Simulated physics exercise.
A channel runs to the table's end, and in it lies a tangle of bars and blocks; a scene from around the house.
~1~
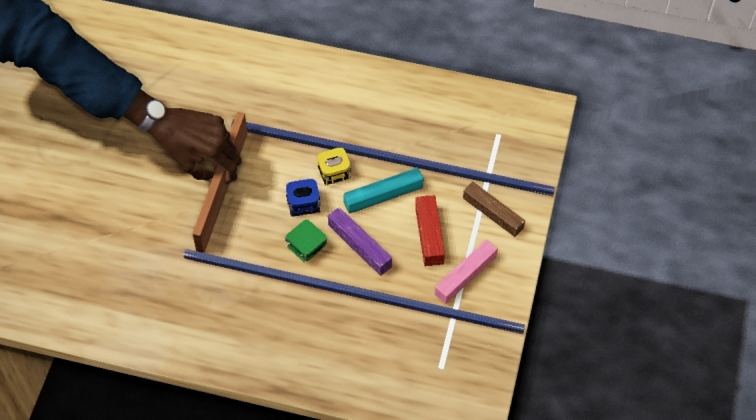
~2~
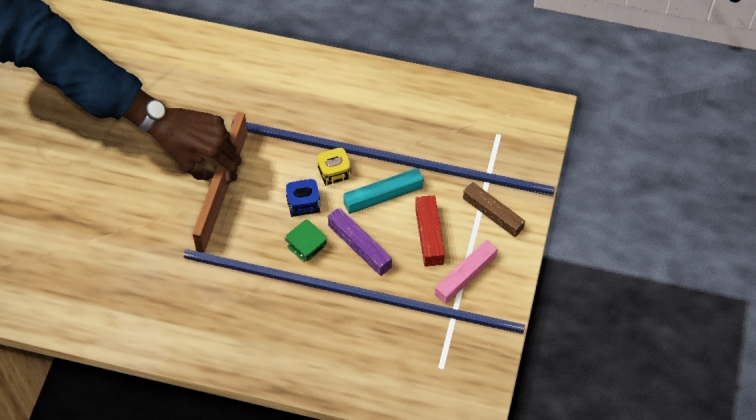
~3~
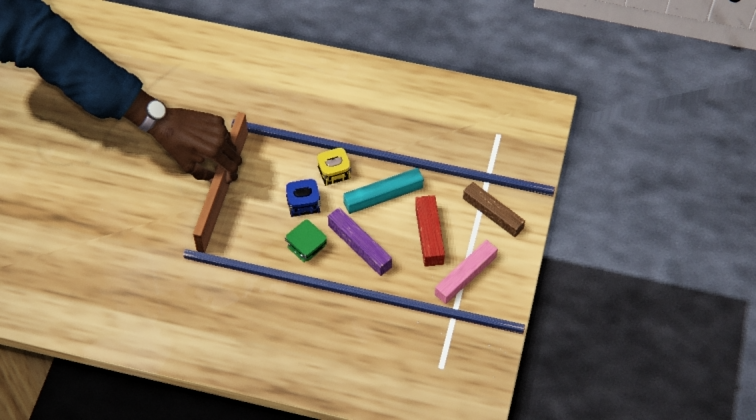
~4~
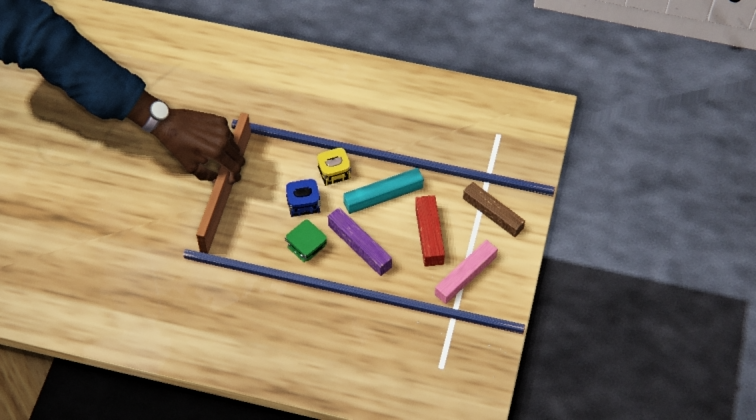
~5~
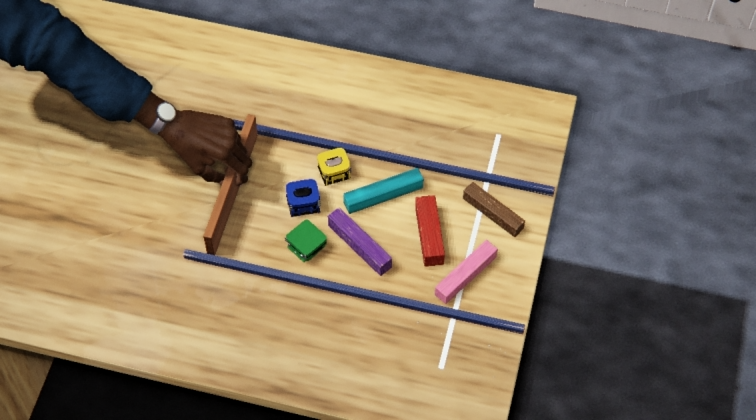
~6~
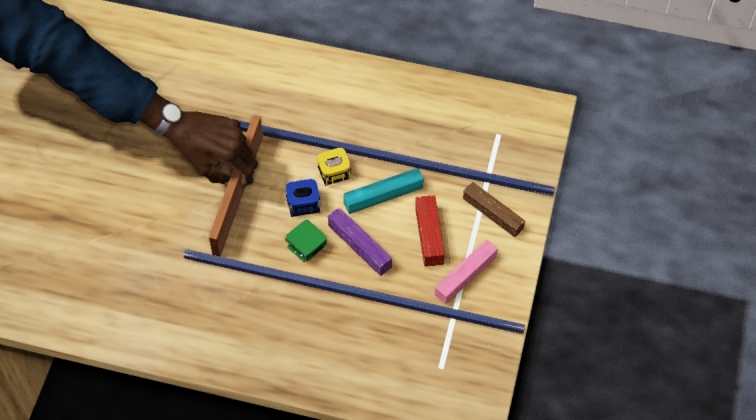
On a wooden table, a hand wearing a watch holds an upright board between two blue rails, still at first, then slides it slightly right toward blue, yellow and green blocks and scattered coloured bars, which stay motionless.
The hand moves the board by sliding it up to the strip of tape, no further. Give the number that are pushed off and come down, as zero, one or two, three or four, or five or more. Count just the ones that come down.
One or two come down.
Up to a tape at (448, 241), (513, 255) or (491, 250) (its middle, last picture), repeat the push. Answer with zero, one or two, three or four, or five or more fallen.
In turn: No fall at all; five or over; one or two.
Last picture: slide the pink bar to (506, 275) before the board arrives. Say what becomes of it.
So it drops, then.
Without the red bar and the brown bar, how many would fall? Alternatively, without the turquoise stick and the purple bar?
0 for the first case, 0 for the second.
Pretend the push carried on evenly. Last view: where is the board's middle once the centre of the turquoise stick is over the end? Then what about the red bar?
For the turquoise stick at (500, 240), for the red bar at (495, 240).
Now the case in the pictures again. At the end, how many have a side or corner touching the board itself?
4 in contact.
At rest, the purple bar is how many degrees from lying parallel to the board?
I'd estimate about 45 degrees.
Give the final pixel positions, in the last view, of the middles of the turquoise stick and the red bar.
The turquoise stick settles near (518, 210); as for the red bar, near (517, 252).
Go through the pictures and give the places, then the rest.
Brown bar (494, 209); pink bar (466, 272); red bar (430, 231); board (221, 182); tape (471, 246), in the first picture.
Pink bar (466, 272); turquoise stick (384, 191), in the second picture.
Red bar (430, 231); blue case (303, 198), in the third picture.
Brown bar (494, 209); purple bar (360, 241), in the fourth picture.
Pink bar (466, 272); yellow case (334, 167), in the fifth picture.
Brown bar (494, 209); pink bar (466, 272); red bar (430, 231); board (237, 185); tape (471, 246), in the sixth picture.
A little later, none off yet; brown bar at rest near (494, 209); pink bar at rest near (466, 272); red bar at rest near (430, 231).
When it is over, the number that fall off is one or two; down, brown bar.
